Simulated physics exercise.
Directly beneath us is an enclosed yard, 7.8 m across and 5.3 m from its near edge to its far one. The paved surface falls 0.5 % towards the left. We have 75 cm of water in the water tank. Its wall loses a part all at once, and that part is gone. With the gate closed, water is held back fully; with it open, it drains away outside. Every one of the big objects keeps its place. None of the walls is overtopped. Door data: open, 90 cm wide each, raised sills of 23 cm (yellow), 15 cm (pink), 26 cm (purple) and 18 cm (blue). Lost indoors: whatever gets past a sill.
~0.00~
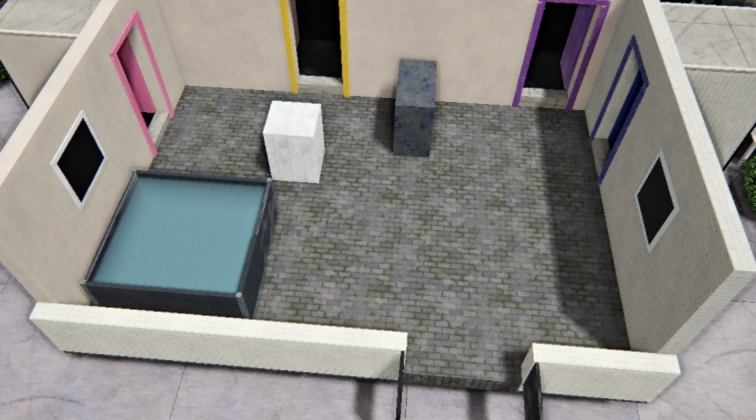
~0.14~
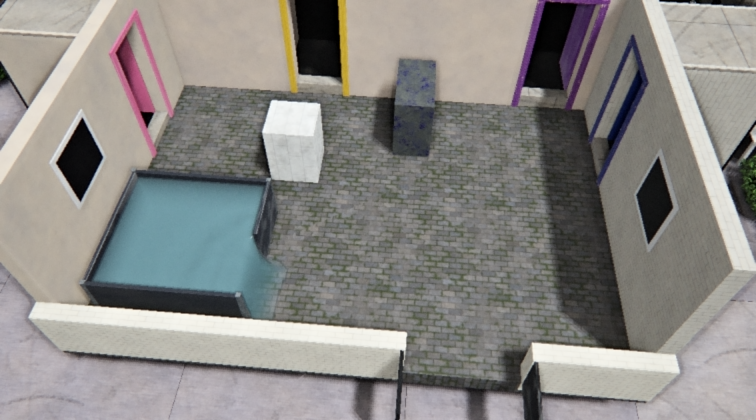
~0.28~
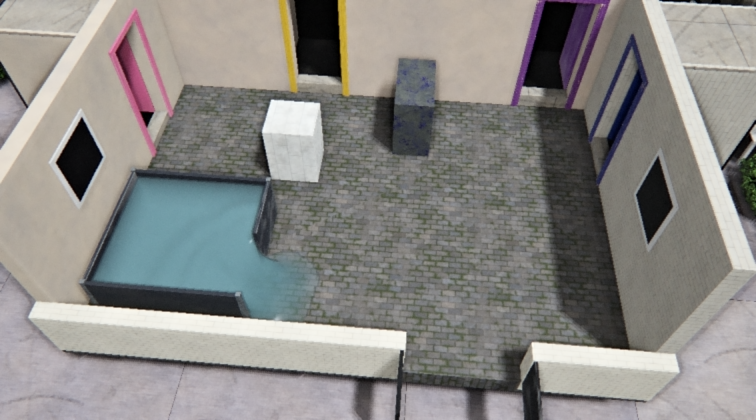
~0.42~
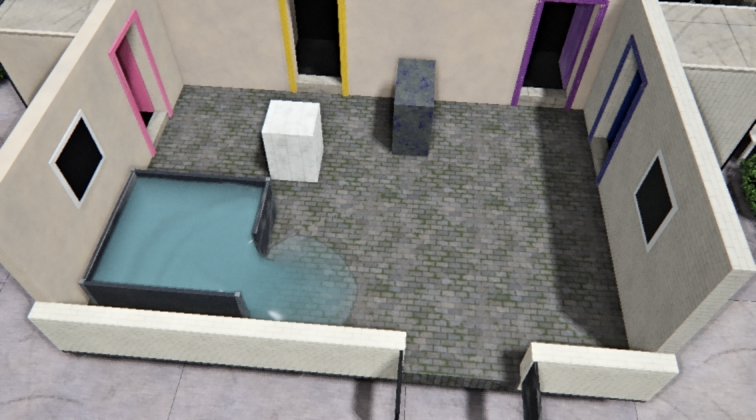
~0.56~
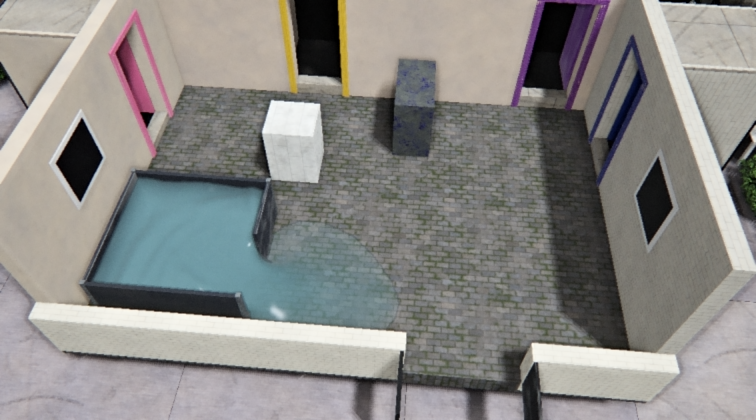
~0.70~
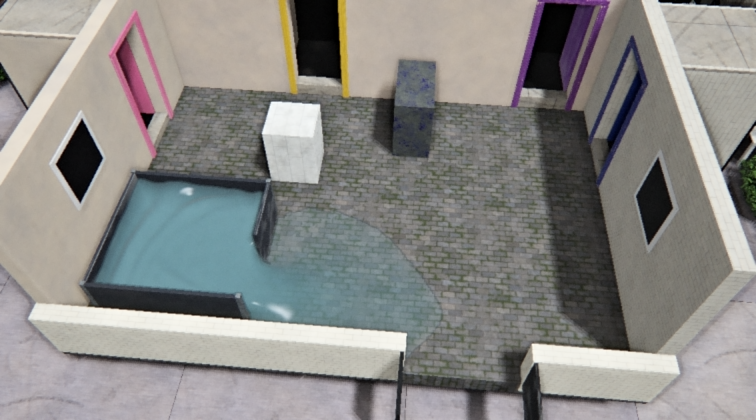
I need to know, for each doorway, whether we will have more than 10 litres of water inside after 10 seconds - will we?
Here is how it goes: The yellow door, no, not that much; the pink door, no, not that much; the purple door, no, not that much; the blue door, no, not that much.
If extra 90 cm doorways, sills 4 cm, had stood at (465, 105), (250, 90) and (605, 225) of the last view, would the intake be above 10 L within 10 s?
In turn: Over, under, past it.
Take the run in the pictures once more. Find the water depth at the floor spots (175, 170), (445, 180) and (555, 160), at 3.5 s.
Spot one 0 cm, spot two 2 cm, spot three 12 cm.
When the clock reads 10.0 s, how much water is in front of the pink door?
Reading: Close to 6.5 cm.
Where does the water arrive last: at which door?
Pink.
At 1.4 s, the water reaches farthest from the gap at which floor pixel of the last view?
About (592, 372) in the last view.
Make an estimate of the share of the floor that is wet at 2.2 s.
Roughly 45 % of the floor.
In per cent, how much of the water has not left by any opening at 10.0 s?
88 %.
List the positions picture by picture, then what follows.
In the first frame, still water, 75 cm deep, in the water tank at (184, 232).
In the second frame, the front is at (276, 264), 0.6 m from the gap at (251, 282); 0.3 m2 of floor is under water; 75 cm left at the back of the water tank.
In the third frame, the front is at (310, 269), 0.9 m from the gap at (252, 284); 0.9 m2 of floor is under water; 75 cm left at the back of the water tank.
In the fourth frame, water pours out at (251, 285) and has run 1.4 m, to (351, 283); typically 8 cm deep outside, 75 cm at the water tank's back.
In the fifth frame, the front is at (389, 315), 2.0 m from the gap at (252, 285); 3.4 m2 of floor is under water; 72 cm left at the back of the water tank.
In the sixth frame, water pours out at (252, 286) and has run 2.7 m, to (434, 320); typically 6 cm deep outside, 64 cm at the water tank's back.
After 1.4 s water covers 30 % of the floor and is deepest (40 cm) near (264, 299); yellow door not reached, pink door not reached, purple door not reached, blue door not reached.
After 2.2 s water covers 45 % of the floor and is deepest (35 cm) near (618, 305); yellow door not reached, pink door not reached, purple door not reached, blue door not reached.
After 3.5 s water covers 55 % of the floor and is deepest (25 cm) near (627, 350); yellow door not reached, pink door not reached, purple door not reached, blue door 13 cm at the sill, 0 L in.
After 6.0 s water covers 65 % of the floor and is deepest (22 cm) near (431, 104); yellow door 3 cm at the sill, 0 L in, pink door not reached, purple door 18 cm at the sill, 1 L in, blue door 9 cm at the sill, 0 L in.
After 10.0 s water covers 95 % of the floor and is deepest (14 cm) near (430, 130); yellow door 2 cm at the sill, 0 L in, pink door 6 cm at the sill, 0 L in, purple door 13 cm at the sill, 1 L in, blue door 10 cm at the sill, 0 L in.
